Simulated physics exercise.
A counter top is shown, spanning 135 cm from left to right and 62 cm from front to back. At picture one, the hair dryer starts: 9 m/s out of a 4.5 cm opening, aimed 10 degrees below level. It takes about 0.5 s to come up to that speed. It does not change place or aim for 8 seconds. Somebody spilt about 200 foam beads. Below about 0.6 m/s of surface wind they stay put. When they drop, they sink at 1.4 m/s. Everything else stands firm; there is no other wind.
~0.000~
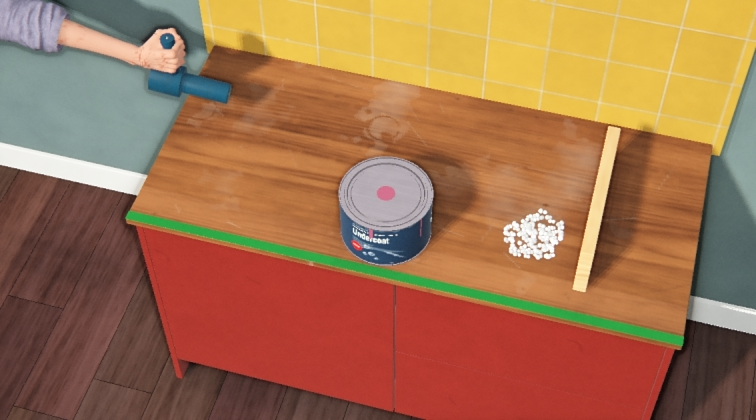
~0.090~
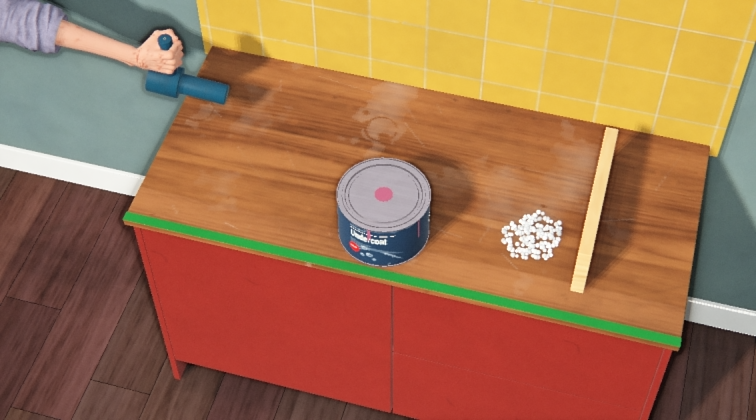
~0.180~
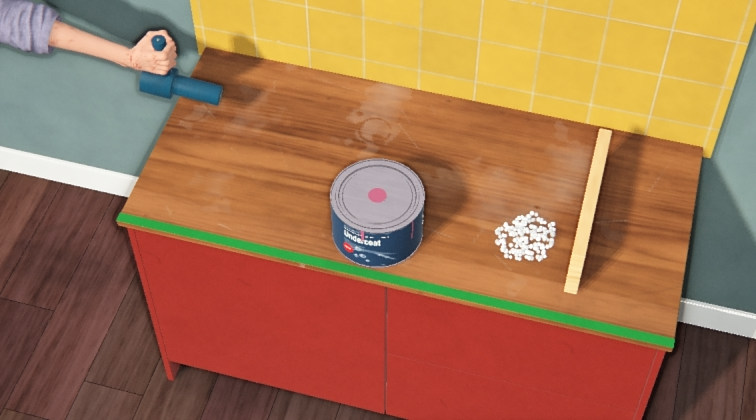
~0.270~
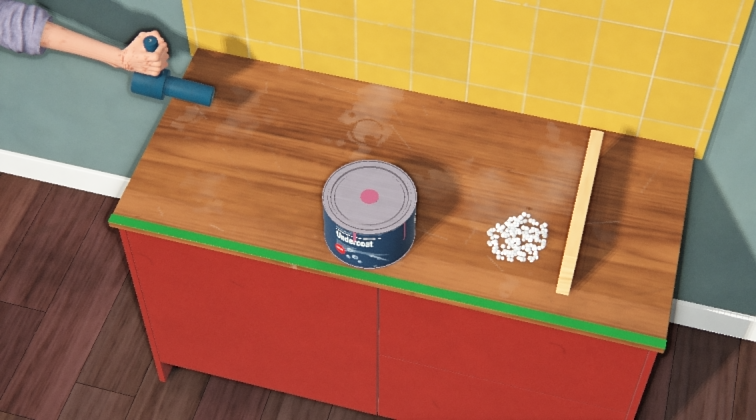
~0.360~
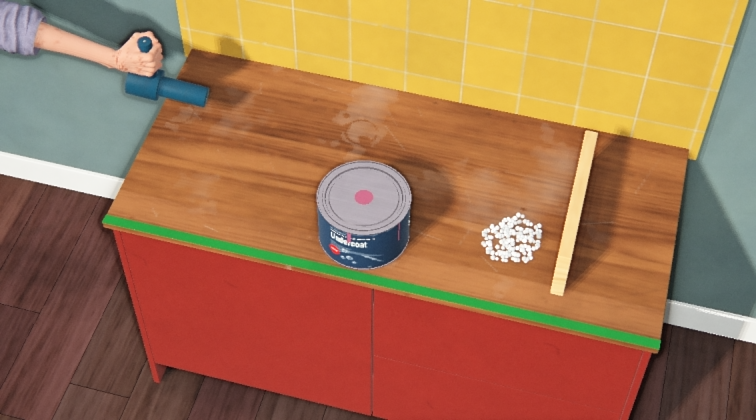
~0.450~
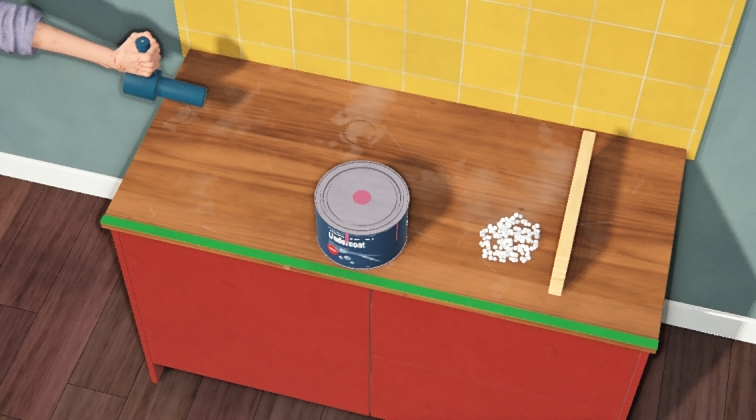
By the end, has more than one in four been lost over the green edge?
Short version: The quarter limit is exceeded at that edge.
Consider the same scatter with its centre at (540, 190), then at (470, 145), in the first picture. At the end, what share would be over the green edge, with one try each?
About 90 and 30 in a hundred, in that order.
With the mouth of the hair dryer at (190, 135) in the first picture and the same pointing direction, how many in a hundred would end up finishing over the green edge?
Then around 100 percent.
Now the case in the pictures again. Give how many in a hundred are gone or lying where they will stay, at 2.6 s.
Estimated share: Close to 100 per cent.
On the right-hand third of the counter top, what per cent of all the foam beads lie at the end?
0 %.
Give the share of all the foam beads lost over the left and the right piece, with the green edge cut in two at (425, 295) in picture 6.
My take is close to 0 percent on the left side and near 100 percent on the right.
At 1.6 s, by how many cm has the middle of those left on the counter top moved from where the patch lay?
Around 10 cm from the start.
After 1.6 s, 59 % are on the move or not yet settled, 84 % are over the green edge; the middle of those still in play is near (530, 289).
After 2.6 s, 4 % are on the move or not yet settled, 96 % are over the green edge.
After 4.4 s, 1 % are on the move or not yet settled, 100 % are over the green edge.
After 8.0 s, at the end, 100 % are over the green edge.
